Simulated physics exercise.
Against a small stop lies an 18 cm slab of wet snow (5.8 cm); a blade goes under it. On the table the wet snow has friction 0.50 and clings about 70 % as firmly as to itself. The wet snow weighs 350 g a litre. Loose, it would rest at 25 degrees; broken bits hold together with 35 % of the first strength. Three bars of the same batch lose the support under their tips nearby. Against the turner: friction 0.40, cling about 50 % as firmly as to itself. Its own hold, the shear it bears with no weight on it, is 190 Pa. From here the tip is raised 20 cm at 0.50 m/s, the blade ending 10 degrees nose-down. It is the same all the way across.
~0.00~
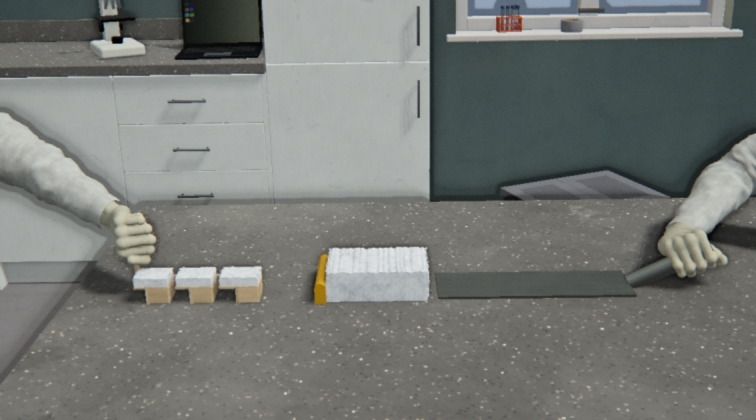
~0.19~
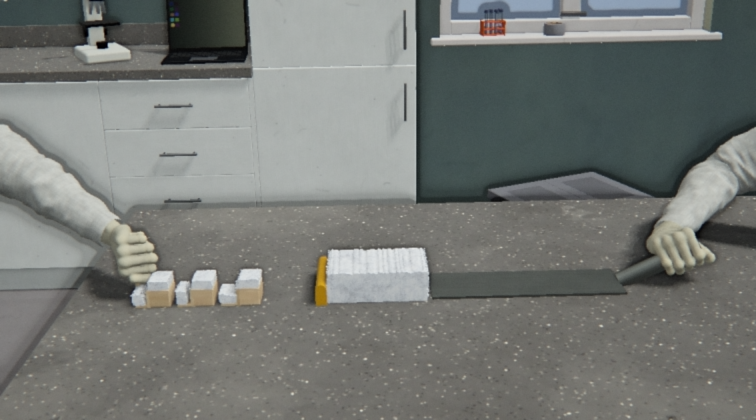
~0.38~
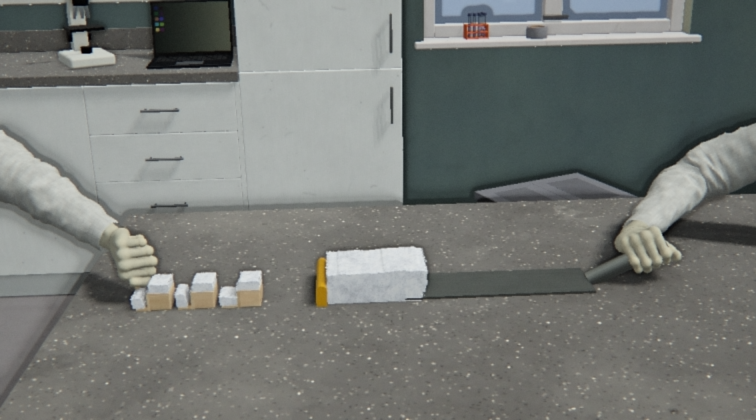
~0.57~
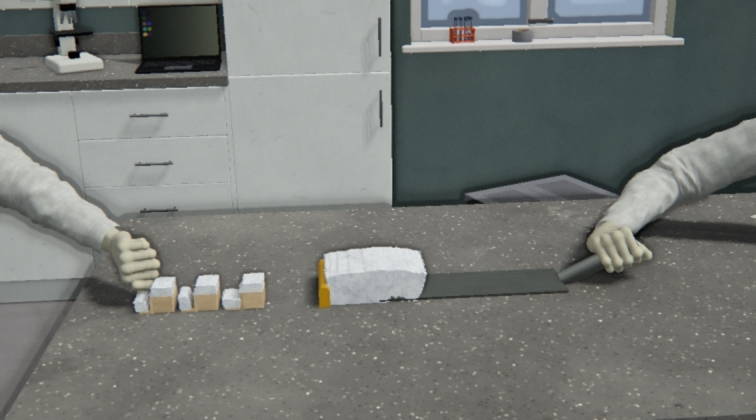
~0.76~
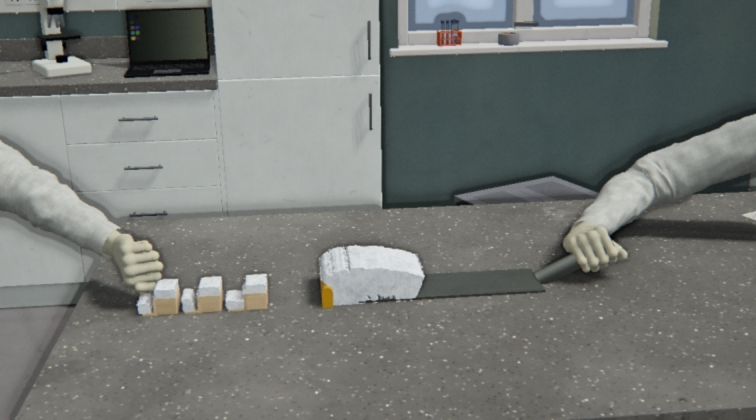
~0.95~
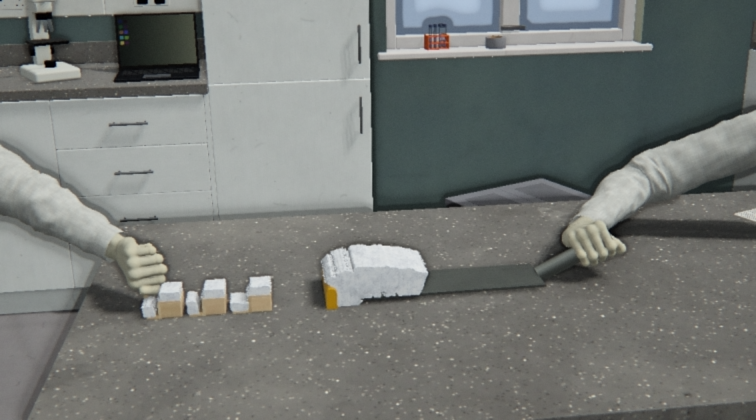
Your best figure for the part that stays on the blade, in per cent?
Expect roughly 53 %.
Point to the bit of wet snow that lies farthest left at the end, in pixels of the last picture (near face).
At about (269, 310).
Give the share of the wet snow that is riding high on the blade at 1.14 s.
About 40 %.
After 1.14 s, the tip is 9.9 cm up.
After 1.36 s, the tip is 20 cm up and 68 % is riding high on the blade.
After 1.58 s, the tip is 20 cm up and 68 % is riding high on the blade.
After 1.81 s, the tip is 20 cm up and 53 % is riding high on the blade.
After 2.00 s, at the end, the tip is 20 cm up and 53 % is riding high on the blade.
